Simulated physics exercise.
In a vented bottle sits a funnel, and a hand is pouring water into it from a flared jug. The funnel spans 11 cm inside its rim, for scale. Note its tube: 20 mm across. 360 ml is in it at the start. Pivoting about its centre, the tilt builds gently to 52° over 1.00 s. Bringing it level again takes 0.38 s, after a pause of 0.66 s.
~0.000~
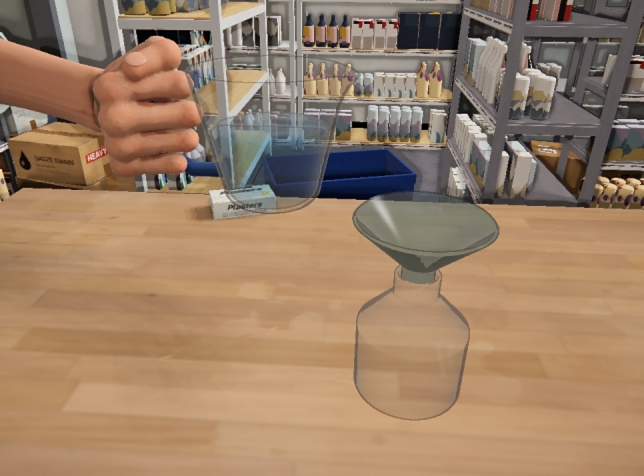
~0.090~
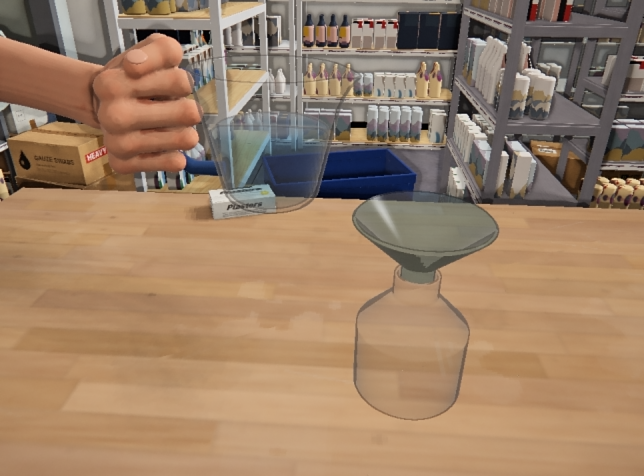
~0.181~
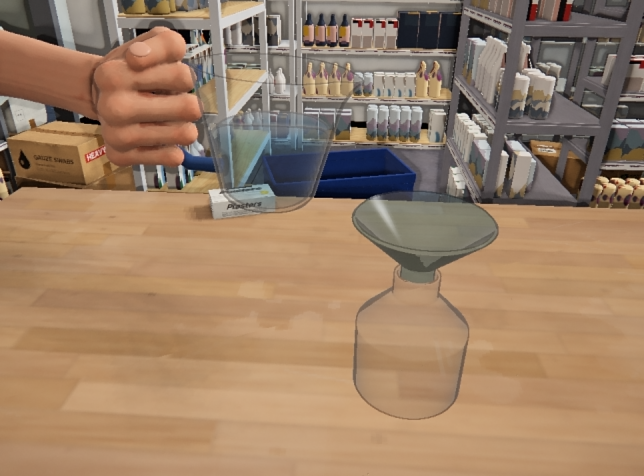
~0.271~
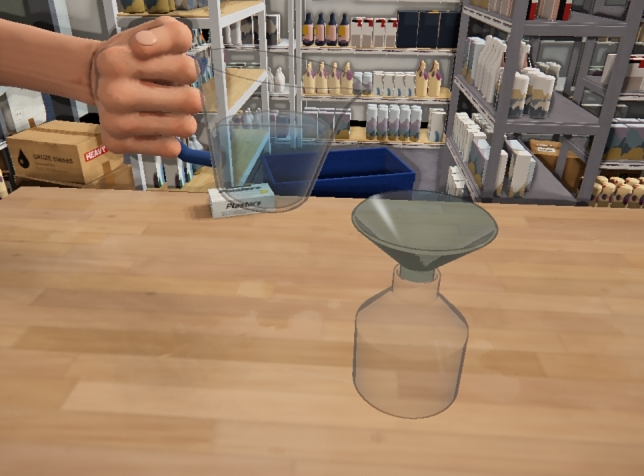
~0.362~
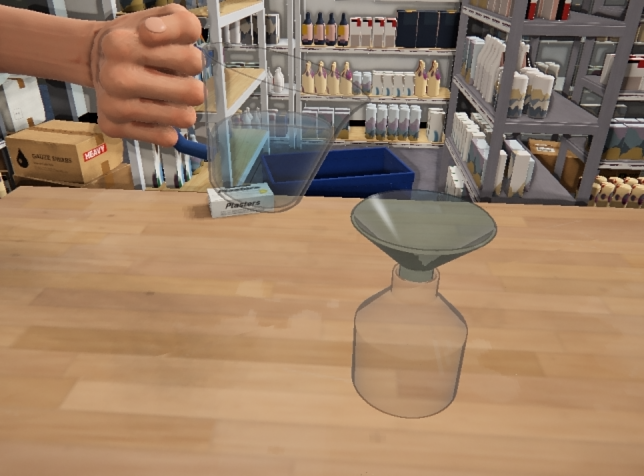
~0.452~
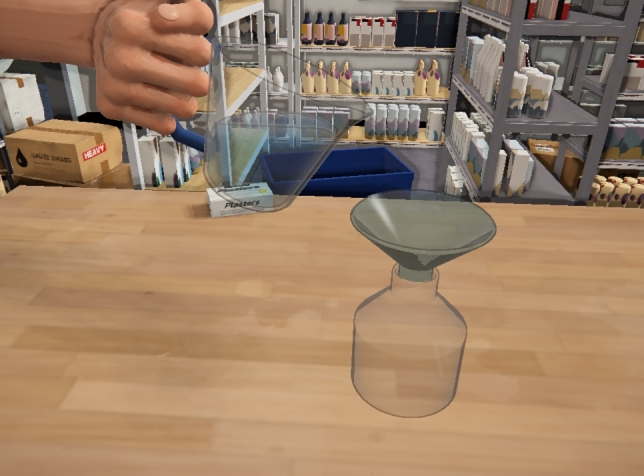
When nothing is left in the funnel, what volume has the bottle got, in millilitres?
I would say the bottle holds about 130 ml.
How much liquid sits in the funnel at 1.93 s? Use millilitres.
Roughly 5 ml.
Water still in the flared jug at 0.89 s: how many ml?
Some 340 ml are still held at that time.
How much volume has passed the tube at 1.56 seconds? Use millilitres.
Looks to be around 90 ml.
Then, 0.89 s in, the tilt is 51° and 0 ml has passed the tube, 5 ml is in the funnel, 340 ml in the flared jug and 0 ml has missed.
Then, 1.22 s in, the tilt is 52° and 45 ml has passed the tube, 20 ml is in the funnel, 280 ml in the flared jug and 0 ml has missed.
Then, 1.56 s in, the tilt is 52° and 95 ml has passed the tube, 10 ml is in the funnel, 245 ml in the flared jug and 0 ml has missed.
Then, 1.93 s in, the tilt is 11° and 120 ml has passed the tube, 5 ml is in the funnel, 230 ml in the flared jug and 0 ml has missed.
Finally, 130 ml has passed the tube, 0 ml is in the funnel, 230 ml in the flared jug and 5 ml has missed.
